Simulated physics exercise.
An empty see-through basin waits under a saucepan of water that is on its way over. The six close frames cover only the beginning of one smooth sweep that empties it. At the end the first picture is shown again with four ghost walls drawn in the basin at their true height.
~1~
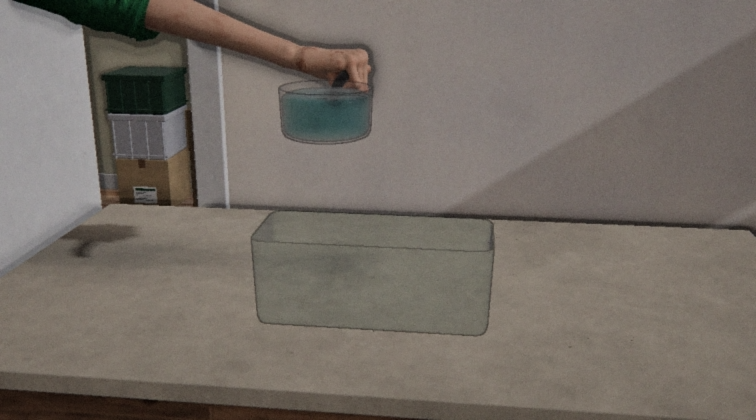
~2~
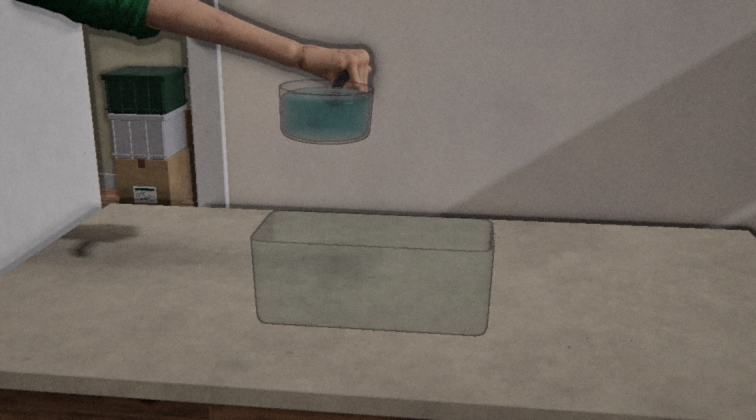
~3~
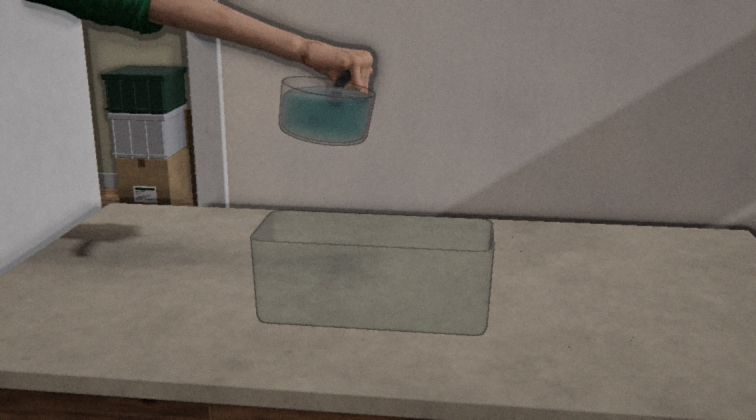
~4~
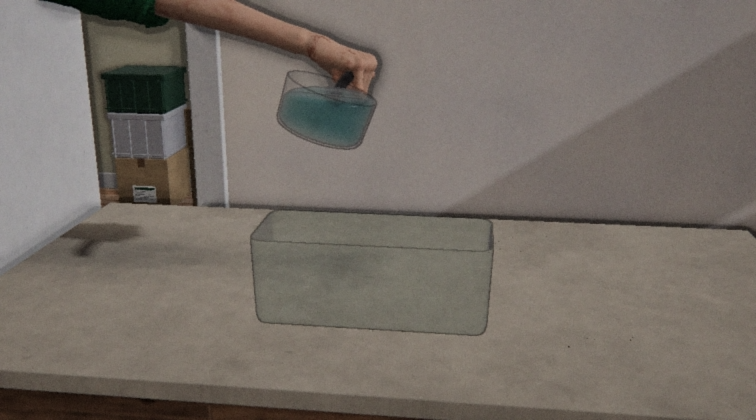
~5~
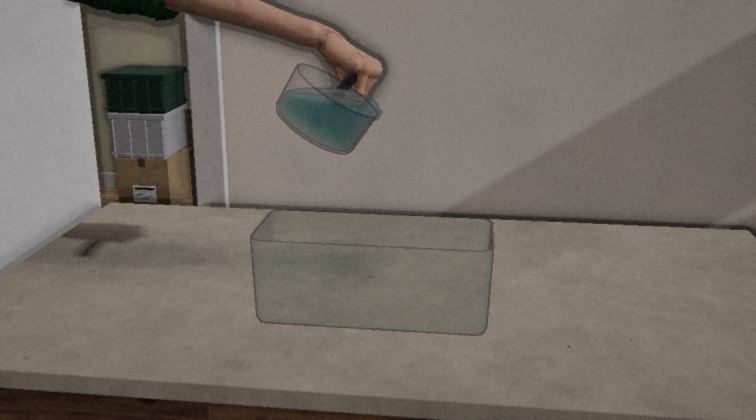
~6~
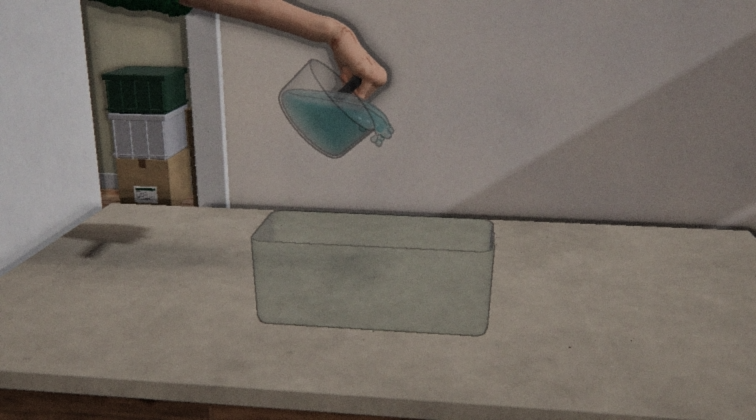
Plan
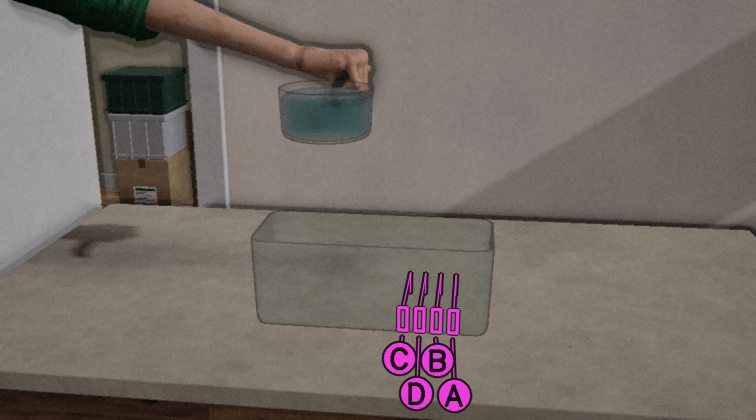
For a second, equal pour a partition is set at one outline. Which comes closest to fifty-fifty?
C.
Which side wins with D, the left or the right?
More ends on the left.
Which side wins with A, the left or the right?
The left one.
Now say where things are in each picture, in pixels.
The first frame shows upright, lip at (370, 88); basin from (258, 320) to (488, 334); nothing has left yet.
The second frame shows tipped about 2°, lip at (371, 89); nothing has left yet.
The third frame shows tipped about 9°, lip at (373, 94); nothing has left yet.
The fourth frame shows tipped about 19°, lip at (375, 103); nothing has left yet.
The fifth frame shows tipped about 32°, lip at (376, 114); water is over the lip, down to (376, 114).
The sixth frame shows tipped about 47°, lip at (374, 128); water is over the lip, down to (381, 142).
On the marked copy, A at (452, 339); B at (435, 338); C at (402, 336); D at (418, 337).
For slot A, about 77 % ends left of the wall and 18 % right of it; 5 % is lost outside.
For slot B, about 81 % ends left of the wall and 16 % right of it; 4 % is lost outside.
For slot C, about 49 % ends left of the wall and 49 % right of it.
For slot D, about 67 % ends left of the wall and 28 % right of it; 5 % is lost outside.
